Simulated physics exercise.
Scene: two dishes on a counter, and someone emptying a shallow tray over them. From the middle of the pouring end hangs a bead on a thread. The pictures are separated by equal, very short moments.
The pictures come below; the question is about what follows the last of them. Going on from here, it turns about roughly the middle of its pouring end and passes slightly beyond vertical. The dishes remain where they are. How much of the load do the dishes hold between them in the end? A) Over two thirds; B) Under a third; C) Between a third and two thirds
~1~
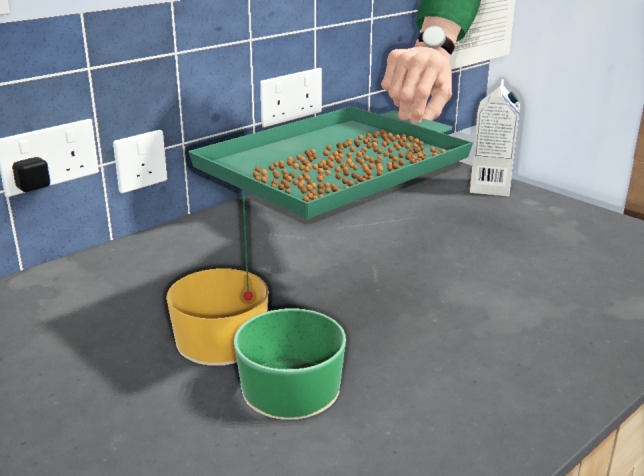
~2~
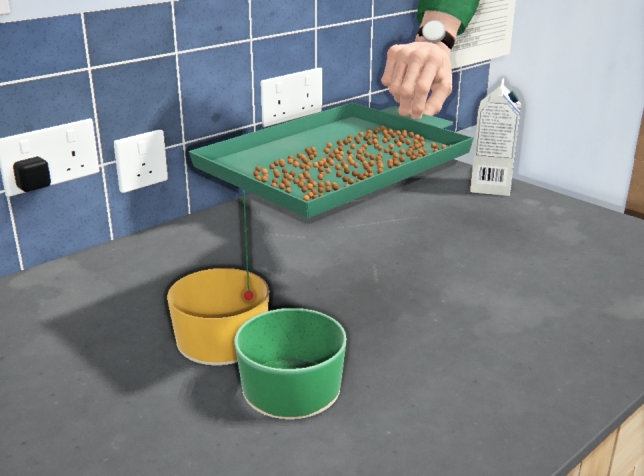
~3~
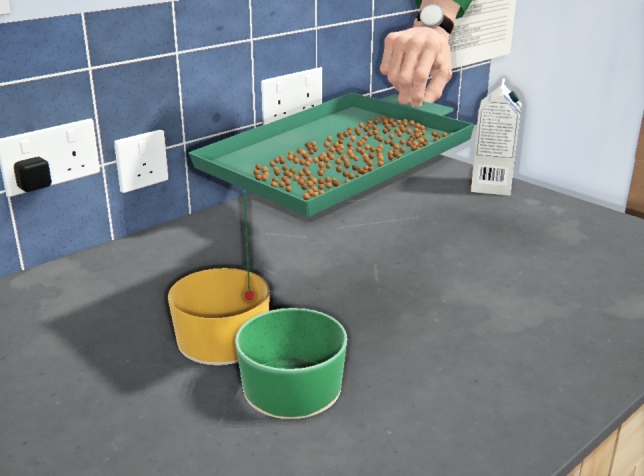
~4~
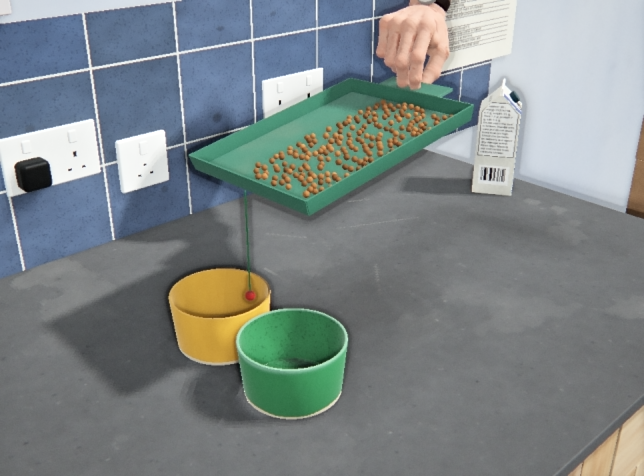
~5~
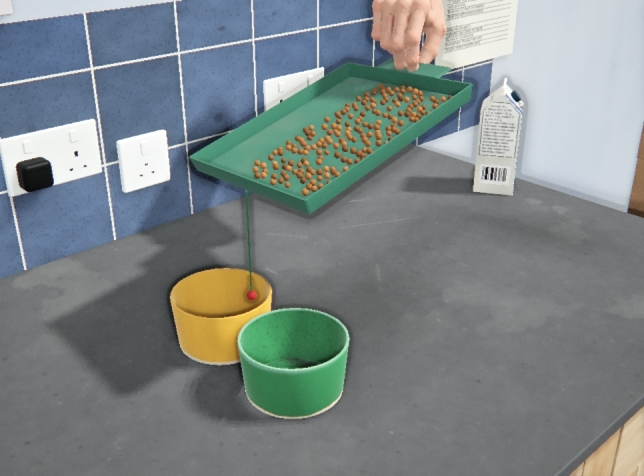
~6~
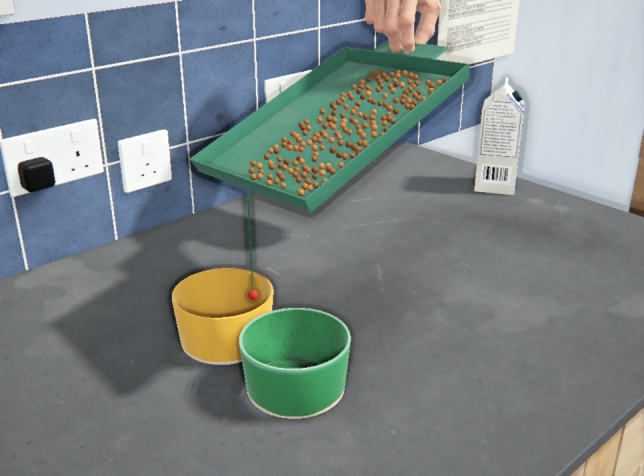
Answer: C.
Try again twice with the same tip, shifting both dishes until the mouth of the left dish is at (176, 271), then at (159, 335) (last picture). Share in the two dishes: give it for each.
It comes to roughly 70 per cent in one try and roughly 20 per cent in the next.
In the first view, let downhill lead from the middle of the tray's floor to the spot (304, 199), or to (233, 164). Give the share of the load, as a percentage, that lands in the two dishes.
Respectively 90 and 80 in a hundred.
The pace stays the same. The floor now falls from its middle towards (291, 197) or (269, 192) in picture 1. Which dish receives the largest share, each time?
Result 1: The right-hand one; result 2: The right-hand one.
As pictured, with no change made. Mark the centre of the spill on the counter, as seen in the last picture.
Their resting centre is at about (161, 391).
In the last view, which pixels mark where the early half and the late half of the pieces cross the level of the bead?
I'd put it at roughly (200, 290), and after that at roughly (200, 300).
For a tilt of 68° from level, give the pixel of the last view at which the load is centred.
Somewhere near pixel (236, 179).
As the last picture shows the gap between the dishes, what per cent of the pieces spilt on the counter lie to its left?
Left share: Some 90 per cent.
Soon after the last picture, tray tipped steeply; most on the tray; a stray few in the left dish; a stray few outside both; a small part in the air.
A little later, tray tipped past a quarter turn; about a third on the tray; a small part in the left dish; about a quarter outside both; about a third in the air.
Later still, tray tipped past a quarter turn; about half in the left dish; about half outside both.
At rest, tray tipped past a quarter turn; none in the right dish; about half in the left dish; about half outside both.
